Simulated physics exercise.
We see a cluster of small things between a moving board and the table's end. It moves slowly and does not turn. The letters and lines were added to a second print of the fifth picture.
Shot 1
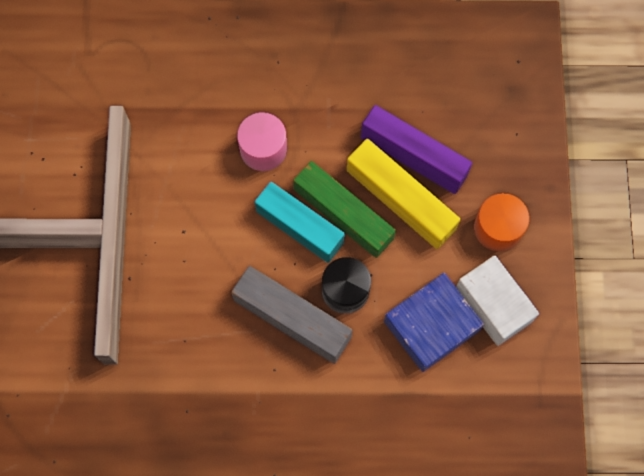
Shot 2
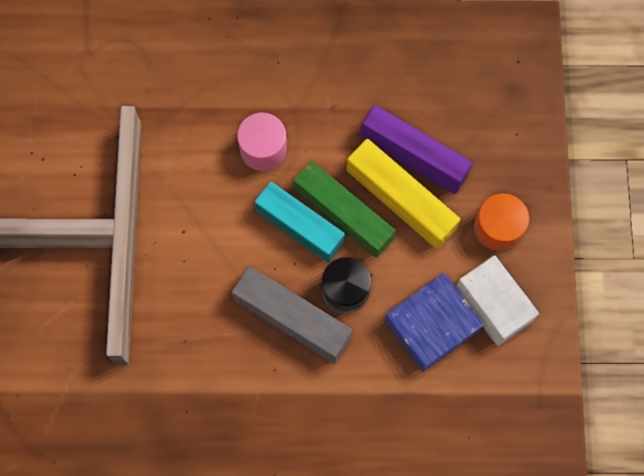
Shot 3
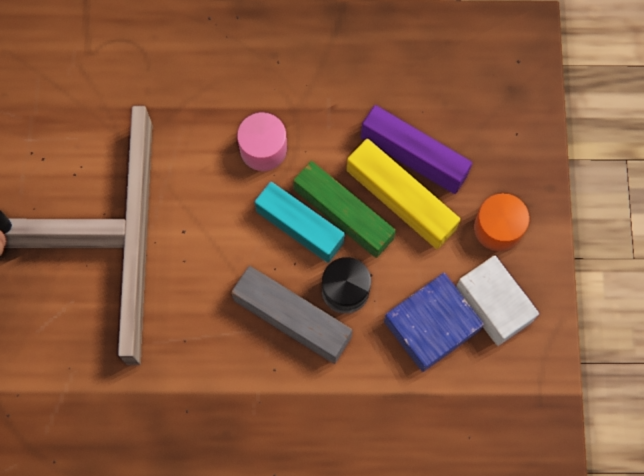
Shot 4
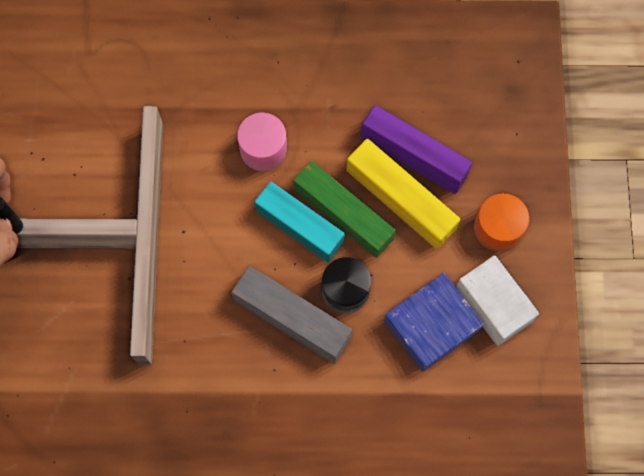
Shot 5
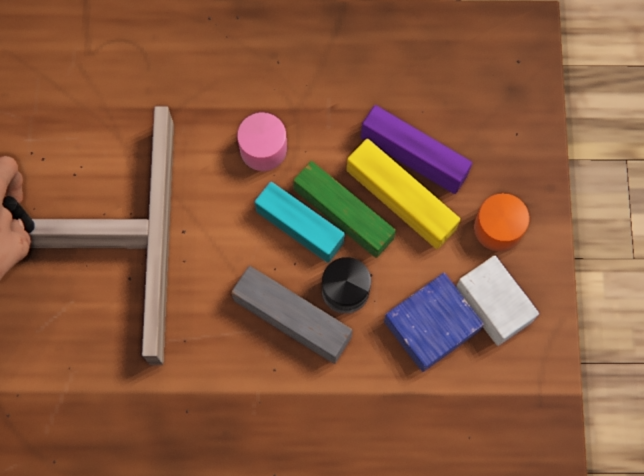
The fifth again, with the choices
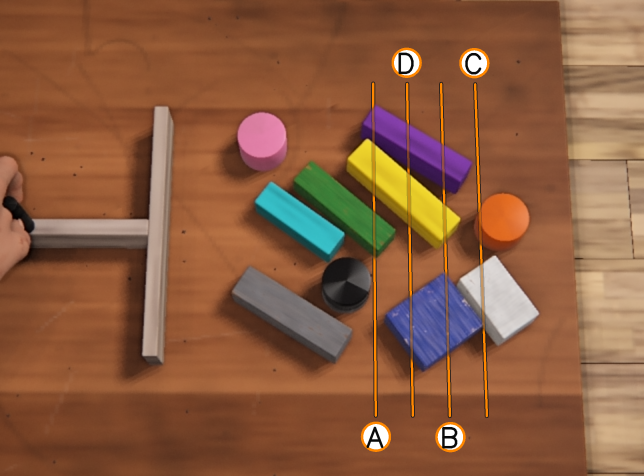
On a wooden table, a hand slowly pushes a T-shaped board right toward colourful blocks.
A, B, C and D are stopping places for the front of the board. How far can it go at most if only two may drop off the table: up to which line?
No third one falls up to C.
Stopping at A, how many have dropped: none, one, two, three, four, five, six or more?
The count is none.
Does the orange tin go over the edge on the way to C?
Yes.
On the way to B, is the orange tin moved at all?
Yes.
On the marked copy, A at (374, 243); B at (445, 243); C at (481, 243); D at (410, 243).
Following C. Soon after the start, board (273, 228); pink tin (306, 142); grey bar (335, 327).
Later, board (391, 228); orange tin (523, 221); white block (516, 297).
In the end, board (481, 229); orange tin over the edge; white block over the edge; two fallen.
As for the rest, A is within the limit but short; B is within the limit but short; D is within the limit but short.
